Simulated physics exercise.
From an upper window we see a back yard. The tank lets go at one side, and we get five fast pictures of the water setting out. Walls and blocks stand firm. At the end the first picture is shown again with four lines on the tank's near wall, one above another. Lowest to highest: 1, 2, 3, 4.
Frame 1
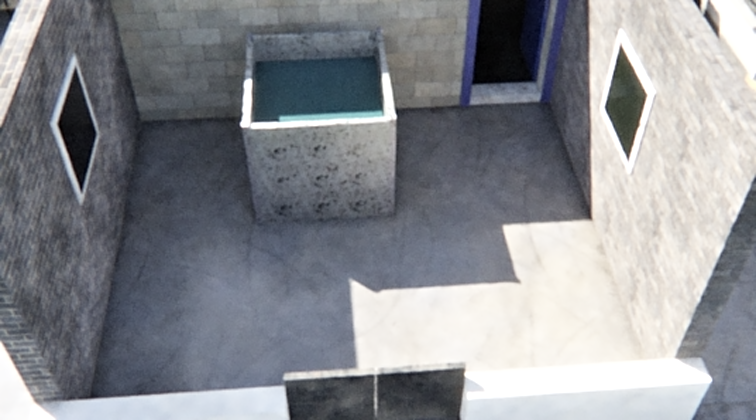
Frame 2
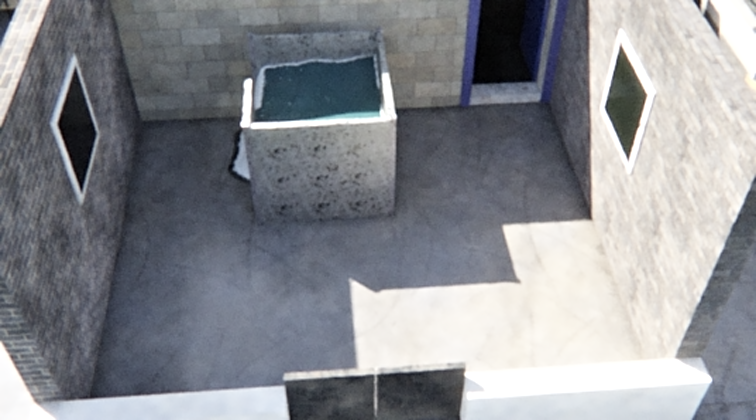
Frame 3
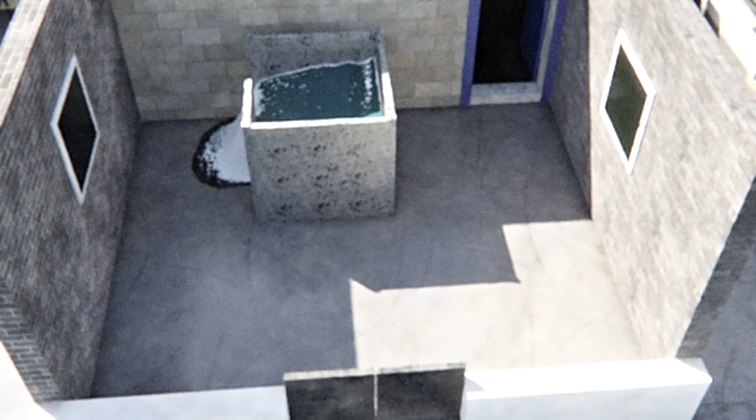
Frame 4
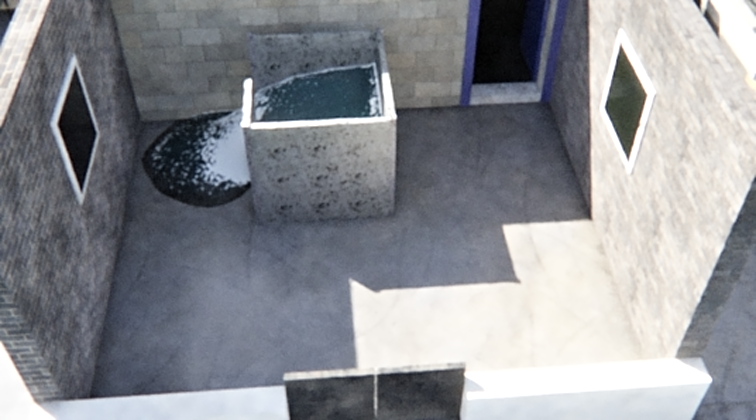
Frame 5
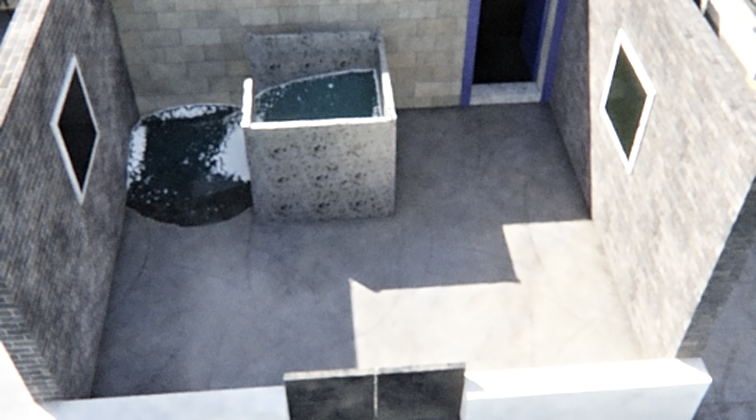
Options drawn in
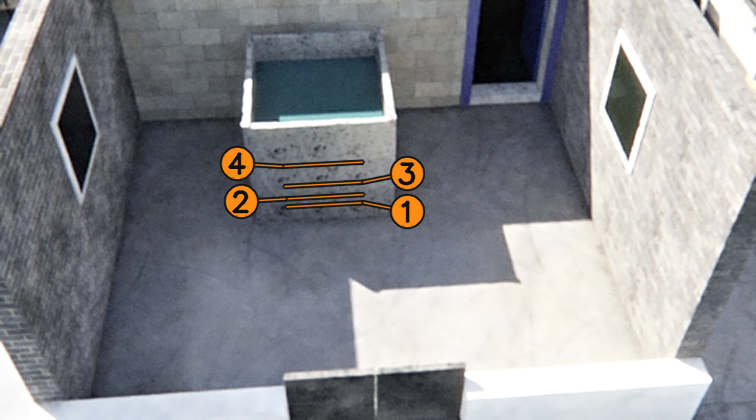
In a back yard, water pours from the tank's left side and spreads to the left wall.
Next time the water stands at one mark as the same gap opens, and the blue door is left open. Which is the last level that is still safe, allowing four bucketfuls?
The limit is 4.
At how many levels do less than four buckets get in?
All of the four.
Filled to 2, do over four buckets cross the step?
No, that is safe.
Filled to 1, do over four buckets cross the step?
No, not at all.
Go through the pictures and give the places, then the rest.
Water in the tank at rest, its middle at (319, 99); foot of the blue doorway at (504, 103); shut gate at (375, 376).
Water covers 1 % of the ground and shows as far out as (243, 176).
Water covers 4 % of the ground and shows as far out as (201, 171).
Water covers 8 % of the ground and shows as far out as (150, 163).
Water covers 12 % of the ground and shows as far out as (142, 119).
On the marked copy, 1 at (325, 204); 2 at (324, 196); 3 at (323, 184); 4 at (322, 164); from the bottom up 1, 2, 3, 4.
For mark 1, nothing gets over.
For mark 2, nothing gets over.
For mark 3, nothing gets over.
For mark 4, a splash gets over, under a bucket.
